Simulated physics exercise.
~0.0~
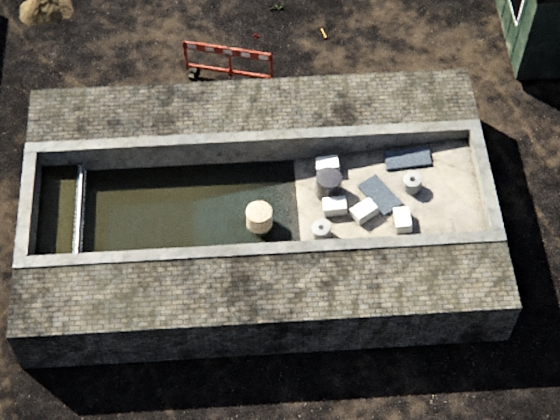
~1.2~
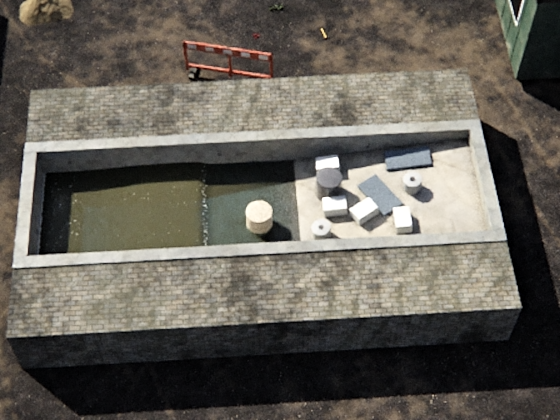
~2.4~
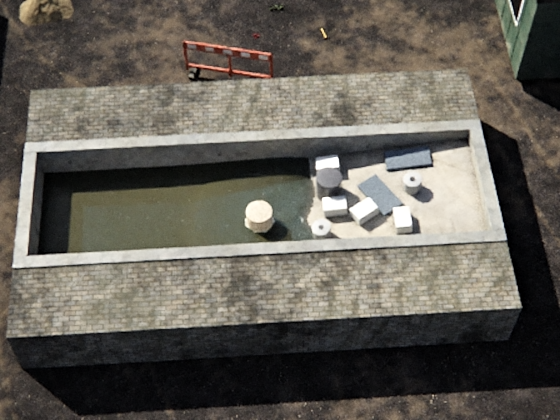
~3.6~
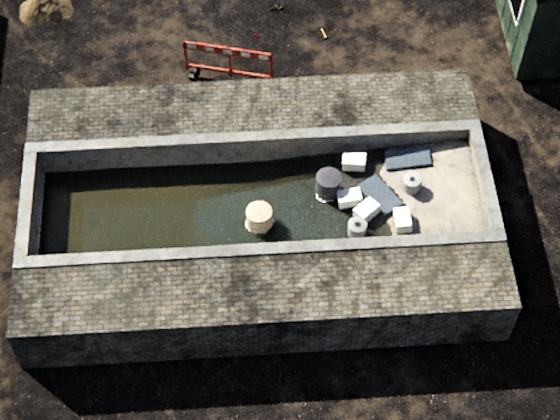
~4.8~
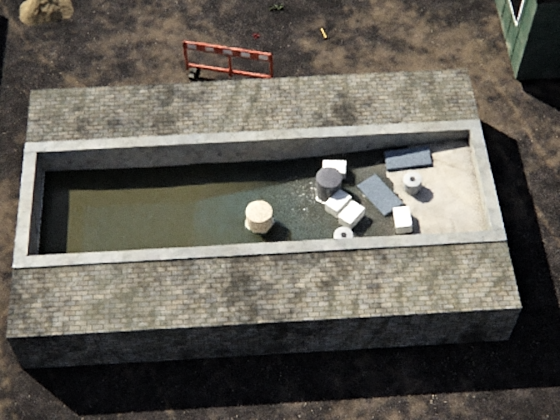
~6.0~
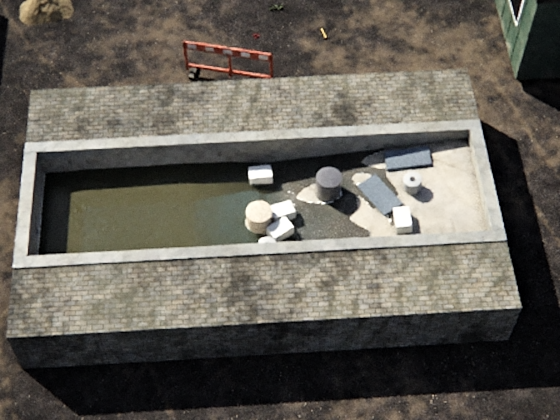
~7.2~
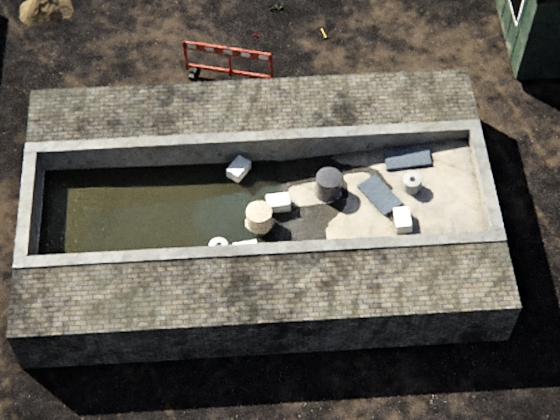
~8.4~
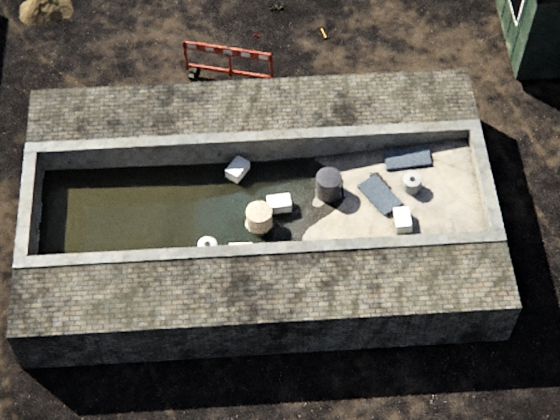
We see water released from behind a barrier at the left of a walled basin surge right up a pale slope, nudging several white blocks rightward, then draw back and carry some of them left, where they end up around a cream drum while a dark drum and other pieces stay behind.
